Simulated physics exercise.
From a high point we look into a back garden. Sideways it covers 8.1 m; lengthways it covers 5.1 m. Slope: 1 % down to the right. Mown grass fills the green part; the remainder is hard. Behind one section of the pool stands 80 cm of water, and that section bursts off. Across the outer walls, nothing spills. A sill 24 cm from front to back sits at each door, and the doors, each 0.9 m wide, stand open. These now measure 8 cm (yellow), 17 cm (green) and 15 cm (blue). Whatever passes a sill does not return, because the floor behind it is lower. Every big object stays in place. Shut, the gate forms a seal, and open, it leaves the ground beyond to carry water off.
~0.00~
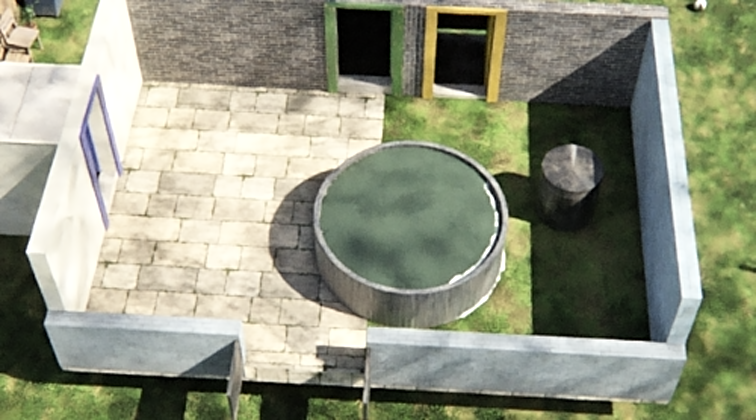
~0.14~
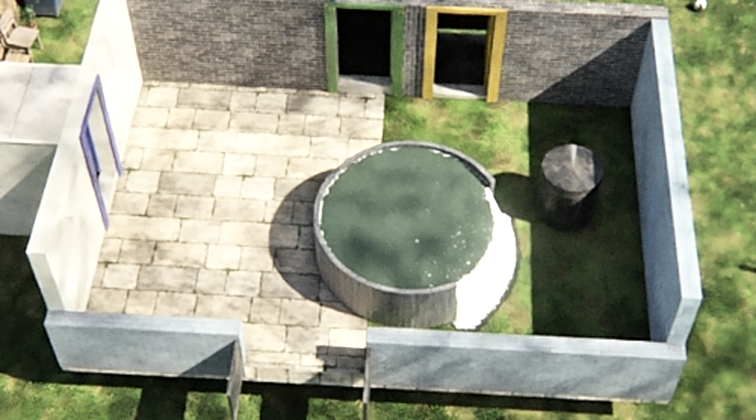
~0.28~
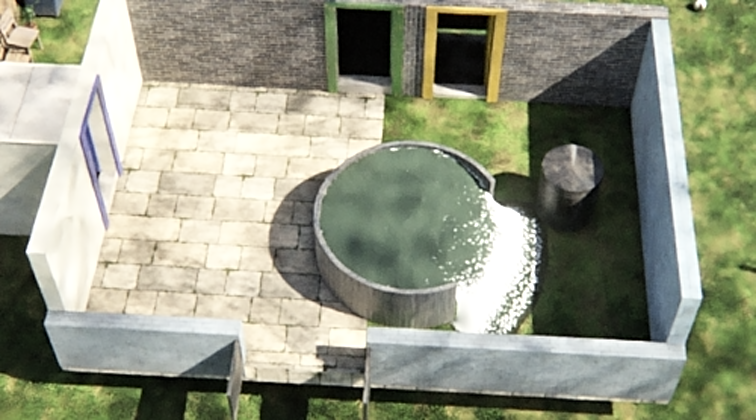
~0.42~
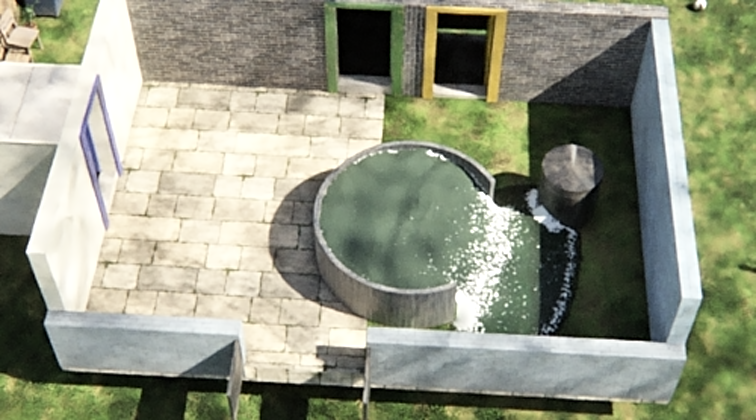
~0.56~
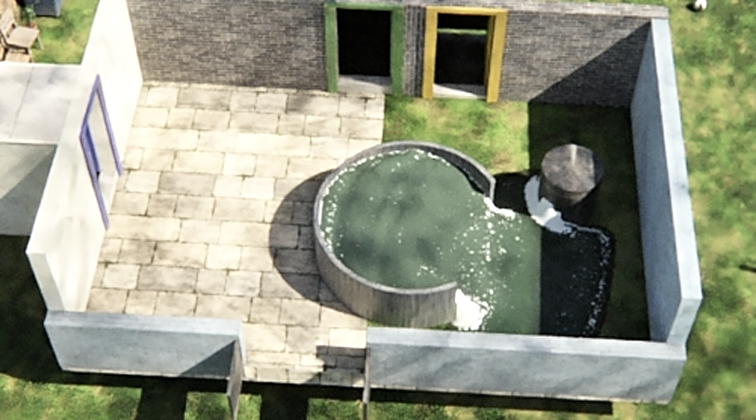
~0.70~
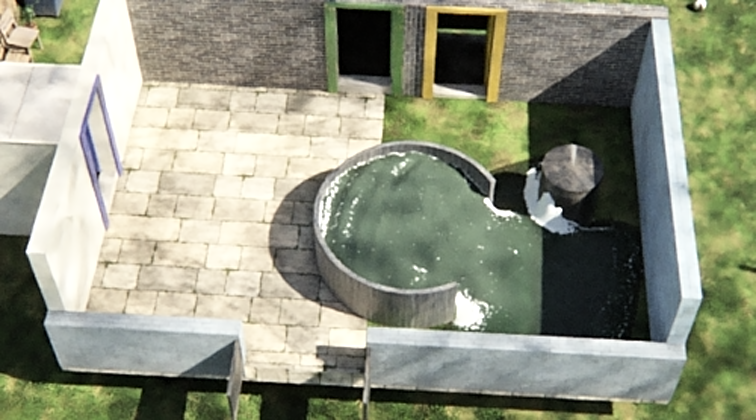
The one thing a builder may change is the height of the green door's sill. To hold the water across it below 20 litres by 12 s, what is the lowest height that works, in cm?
Close to 6 cm is just enough.
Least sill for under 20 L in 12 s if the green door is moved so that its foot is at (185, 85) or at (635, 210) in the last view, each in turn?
First place around 7.5 cm, second around 27 cm.
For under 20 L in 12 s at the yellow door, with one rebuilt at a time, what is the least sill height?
At the yellow door you'd want roughly 12.5 cm.
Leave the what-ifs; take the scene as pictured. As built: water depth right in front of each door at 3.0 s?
Lab note, cm: Yellow 4; green 0; blue 0.
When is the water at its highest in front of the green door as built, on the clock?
Peak time: About 5.0 s.
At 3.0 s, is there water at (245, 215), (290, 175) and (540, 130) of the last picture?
Point by point, the first is spared, the second spared and the third awash.
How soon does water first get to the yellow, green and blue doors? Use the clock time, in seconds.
Yellow: 2.4 s; green: 4.5 s; blue: 6.0 s.
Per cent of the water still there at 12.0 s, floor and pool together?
Remaining share: Around 92 %.
After 1.4 s water covers 30 % of the floor, deepest (68 cm) near (625, 320); it has not reached the green door.
After 3.0 s water covers 40 % of the floor, deepest (44 cm) near (560, 236); it has not reached the green door.
After 12.0 s water covers 100 % of the floor, deepest (16 cm) near (629, 374); 6 cm at the green door, 0 litres in over its 17 cm sill.
At the green door as built, the water arrived by 4.6 s and peaked near 12 cm at 5.0 s.
With a sill of 5 cm, 30 litres would have come in within the 12 s; with 7 cm, 9 litres. So under 20 litres takes about 6 cm.
